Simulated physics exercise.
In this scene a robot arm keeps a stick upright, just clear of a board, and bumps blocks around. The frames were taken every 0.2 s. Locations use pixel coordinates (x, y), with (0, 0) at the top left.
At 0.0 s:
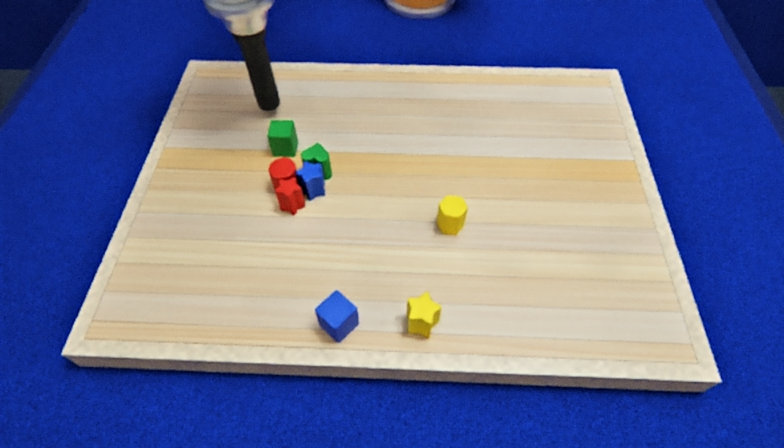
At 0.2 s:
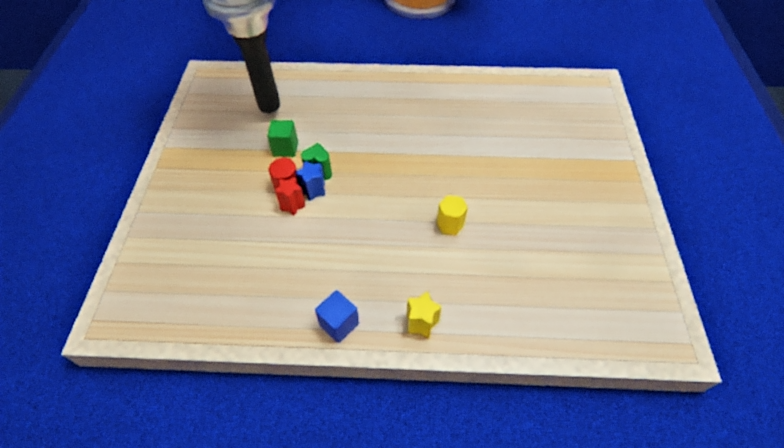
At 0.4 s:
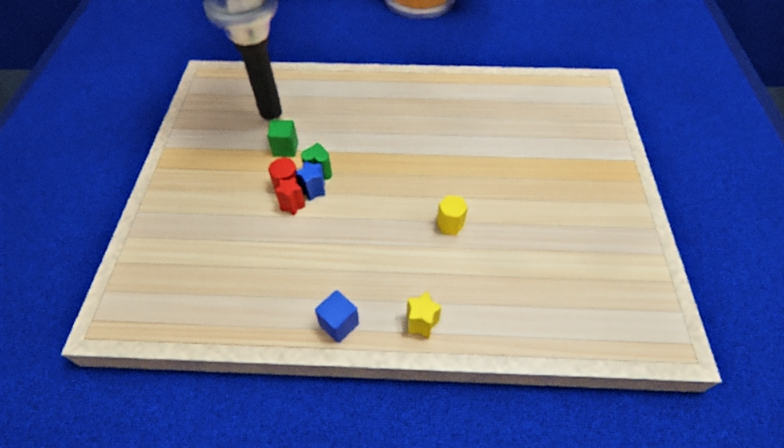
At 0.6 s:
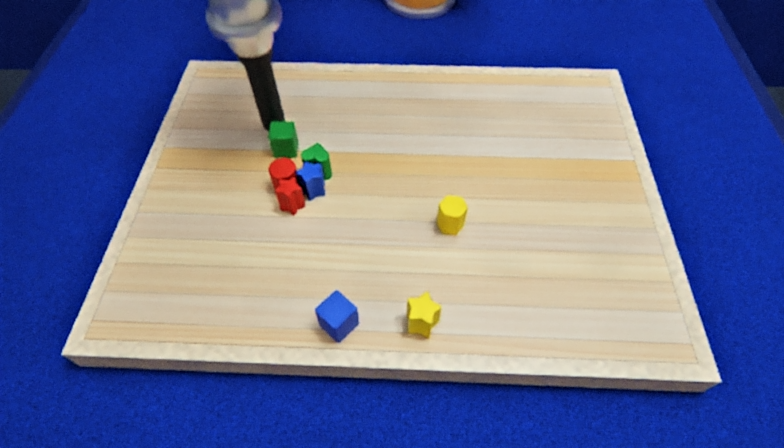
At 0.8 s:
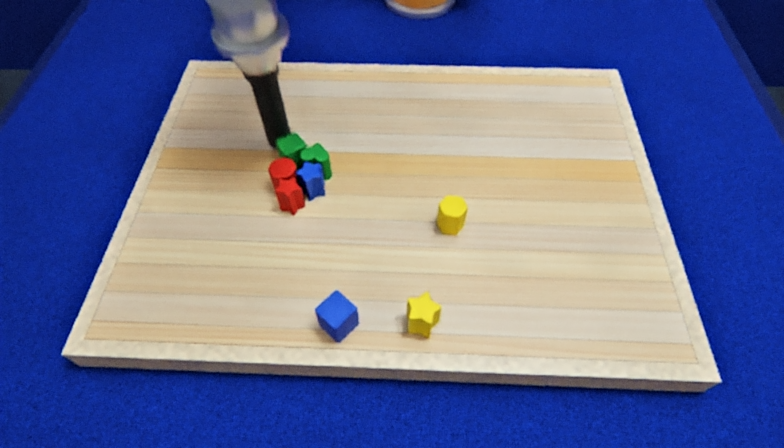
A black stick with a clear, rounded upper part slides slowly down the upper left of a pale wooden board on blue cloth, seen from above at a fixed angle. Below it sit a green cube, a green block, a red cylinder and star, and a blue star, with yellow blocks and a blue cube farther off. The stick reaches the green cube and nudges it slightly down and right against the cluster.
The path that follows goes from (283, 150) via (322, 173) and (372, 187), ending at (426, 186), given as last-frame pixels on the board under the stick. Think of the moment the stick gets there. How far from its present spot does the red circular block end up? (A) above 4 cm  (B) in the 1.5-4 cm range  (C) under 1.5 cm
C: Under 1.5 cm.
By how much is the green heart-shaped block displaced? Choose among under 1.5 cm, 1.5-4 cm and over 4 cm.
It moves quite far, over 4 cm.
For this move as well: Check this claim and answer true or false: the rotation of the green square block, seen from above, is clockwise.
That is true.
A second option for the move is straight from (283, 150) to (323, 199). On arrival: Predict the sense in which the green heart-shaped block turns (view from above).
It spins anti-clockwise.
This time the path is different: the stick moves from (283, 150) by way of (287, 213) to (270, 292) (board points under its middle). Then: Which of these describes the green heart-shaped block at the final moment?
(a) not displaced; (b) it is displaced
I'll go with b - it is displaced.
What follows on the original path. One third of the way, stick at (320, 165); green square block at (331, 170); blue star-shaped block at (322, 190), turned 75° clockwise; green heart-shaped block at (358, 177), turned 30° anticlockwise.
Two thirds of the way, stick at (371, 178); green square block at (349, 185), turned 45° clockwise; blue star-shaped block at (324, 197); green heart-shaped block at (379, 188), turned 25° anticlockwise.
At the end, stick at (427, 178); red circular block still; green square block at (349, 185), turned 45° clockwise; blue star-shaped block at (324, 197), turned 120° clockwise; green heart-shaped block at (383, 190).
